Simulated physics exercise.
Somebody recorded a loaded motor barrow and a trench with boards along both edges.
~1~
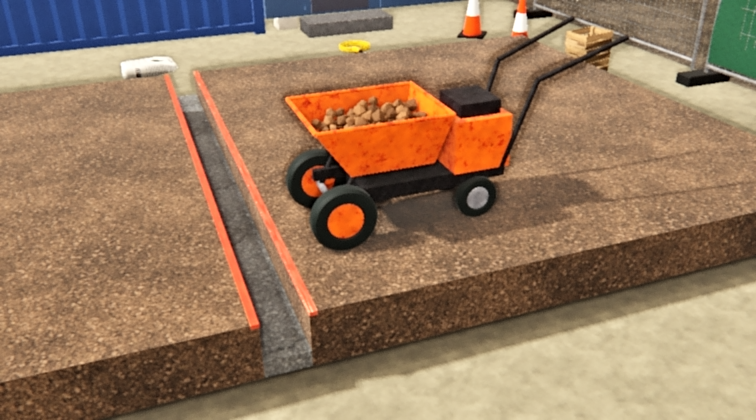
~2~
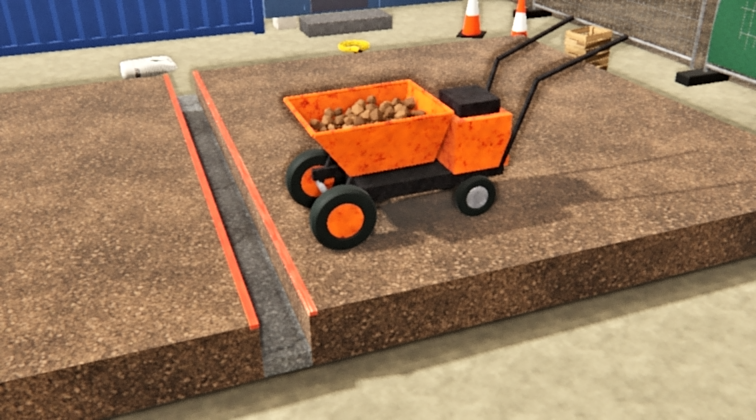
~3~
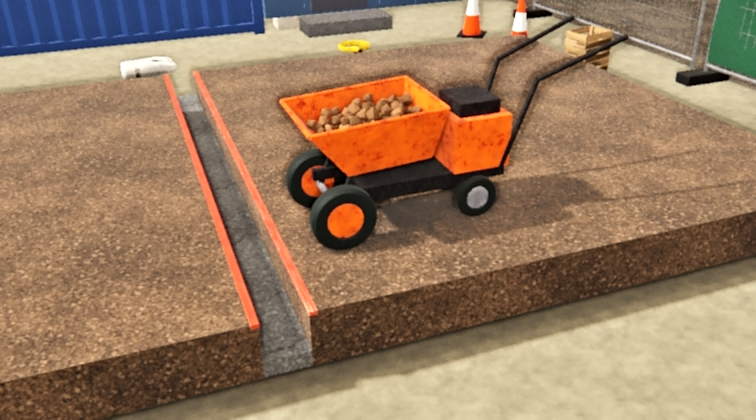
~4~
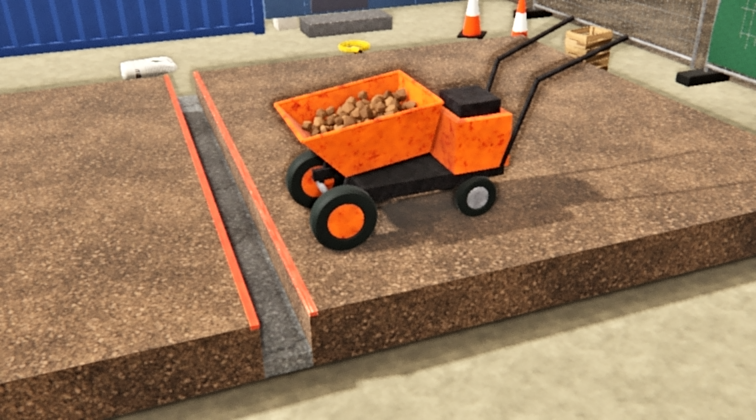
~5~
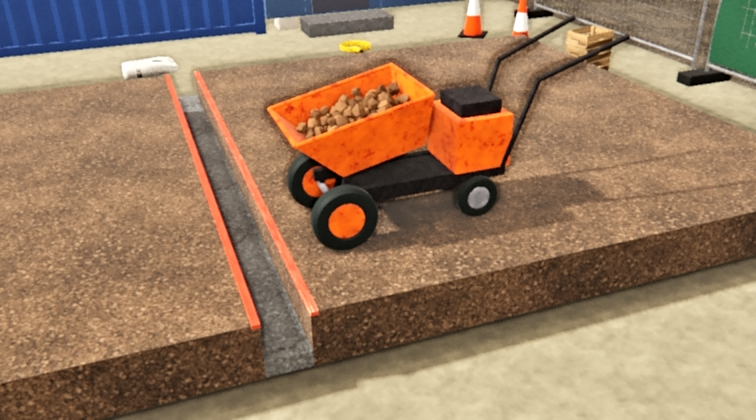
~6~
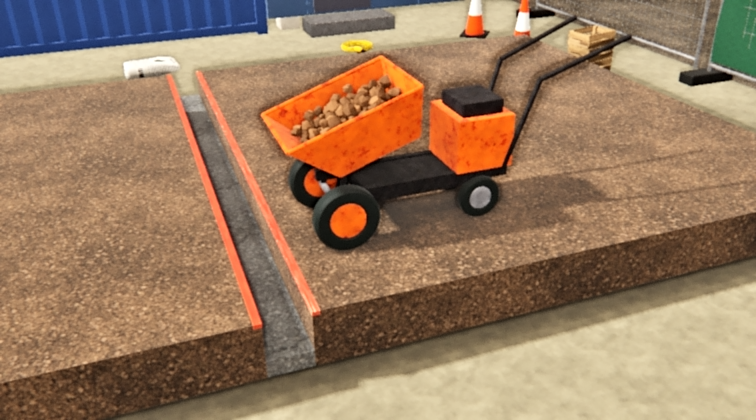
The orange skip of a motor barrow, loaded with brown clods, started out level and slowly tilted forward to the left, while its wheels stayed put beside a narrow trench edged with boards.
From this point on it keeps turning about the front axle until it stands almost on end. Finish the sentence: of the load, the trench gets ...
... a minority of it.
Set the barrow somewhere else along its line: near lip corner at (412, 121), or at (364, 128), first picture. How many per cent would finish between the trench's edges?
It works out to 40 per cent in the first case and 90 per cent in the second.
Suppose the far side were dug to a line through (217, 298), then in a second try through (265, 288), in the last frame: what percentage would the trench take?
80 and 0 percent.
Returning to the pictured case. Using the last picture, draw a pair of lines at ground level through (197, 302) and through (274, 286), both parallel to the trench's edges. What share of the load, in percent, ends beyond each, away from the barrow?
The first comes to 40 %, the second to 90 %.
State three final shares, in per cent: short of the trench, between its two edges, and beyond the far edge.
I'd estimate short near 0, between near 15 and beyond near 75 per cent.
Soon, skip tipped steeply; all in the skip.
A while on, skip tipped right over; about half in the skip; a stray few in or heaped over the trench; about a third beyond it; a stray few falling.
Towards the end, skip tipped right over; a small part in the skip; a small part in or heaped over the trench; most beyond it.
Finally, skip tipped right over; a small part in the skip; a small part in or heaped over the trench; most beyond it.
